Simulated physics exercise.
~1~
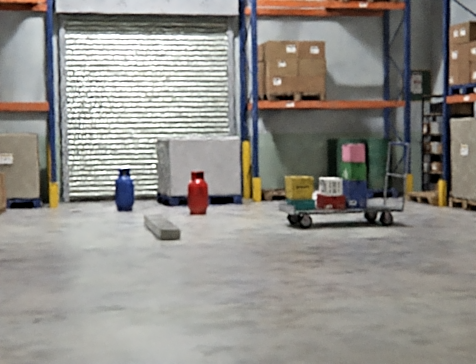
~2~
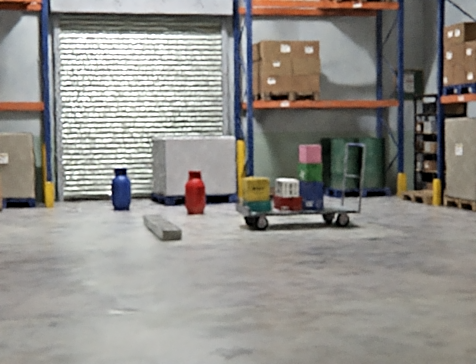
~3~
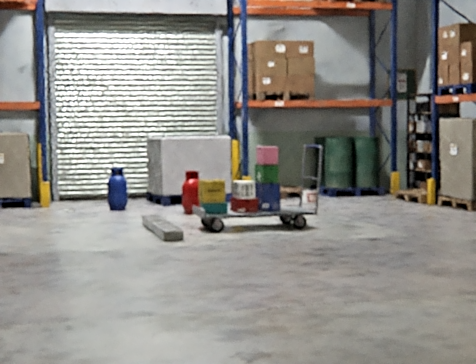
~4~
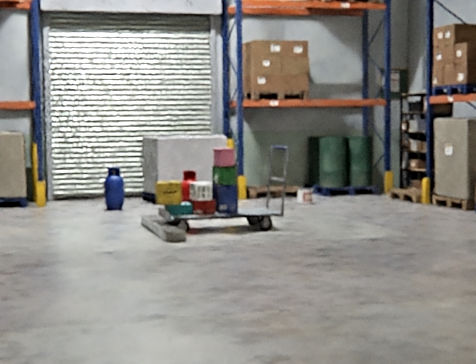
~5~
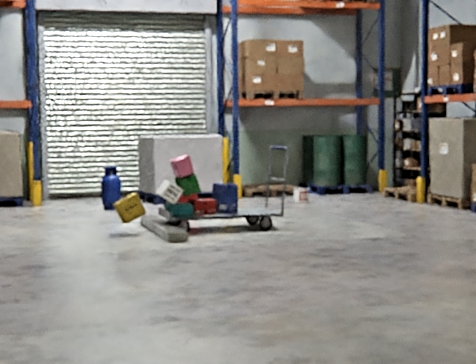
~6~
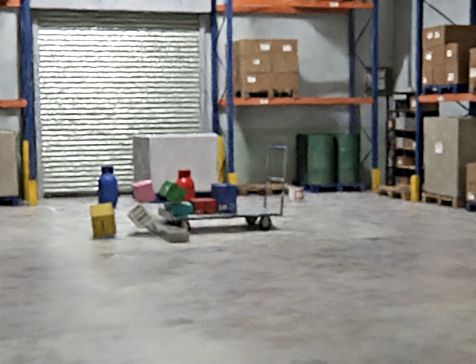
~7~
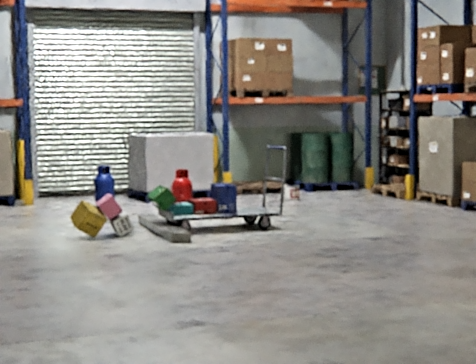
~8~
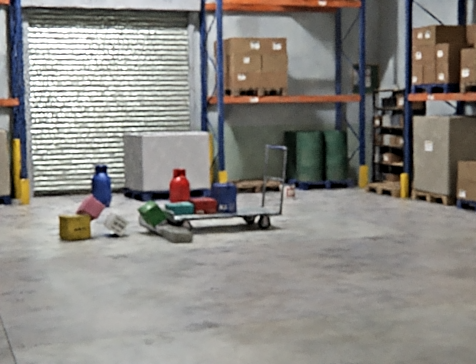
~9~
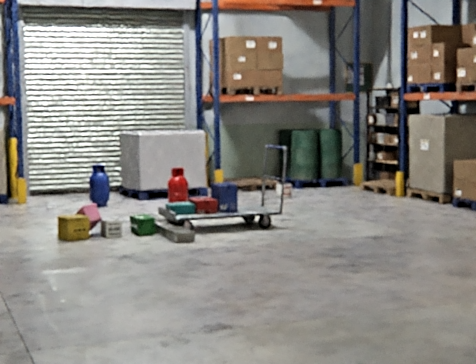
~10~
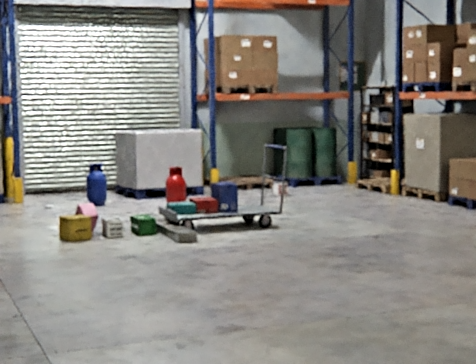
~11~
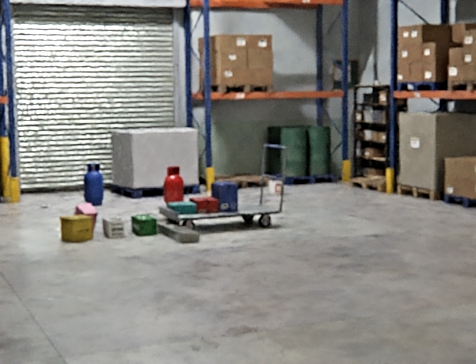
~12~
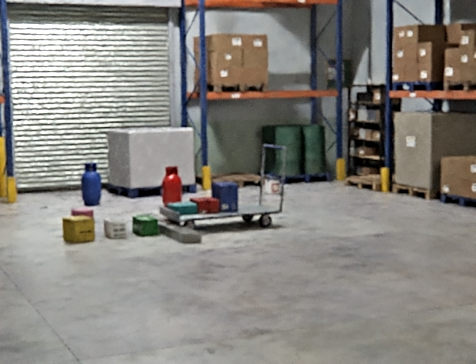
We see a trolley loaded with coloured boxes roll left across a warehouse floor and stop at a low beam, where the yellow, white, pink and green boxes tumble off the front onto the floor, while the red, teal and blue ones stay on the deck.
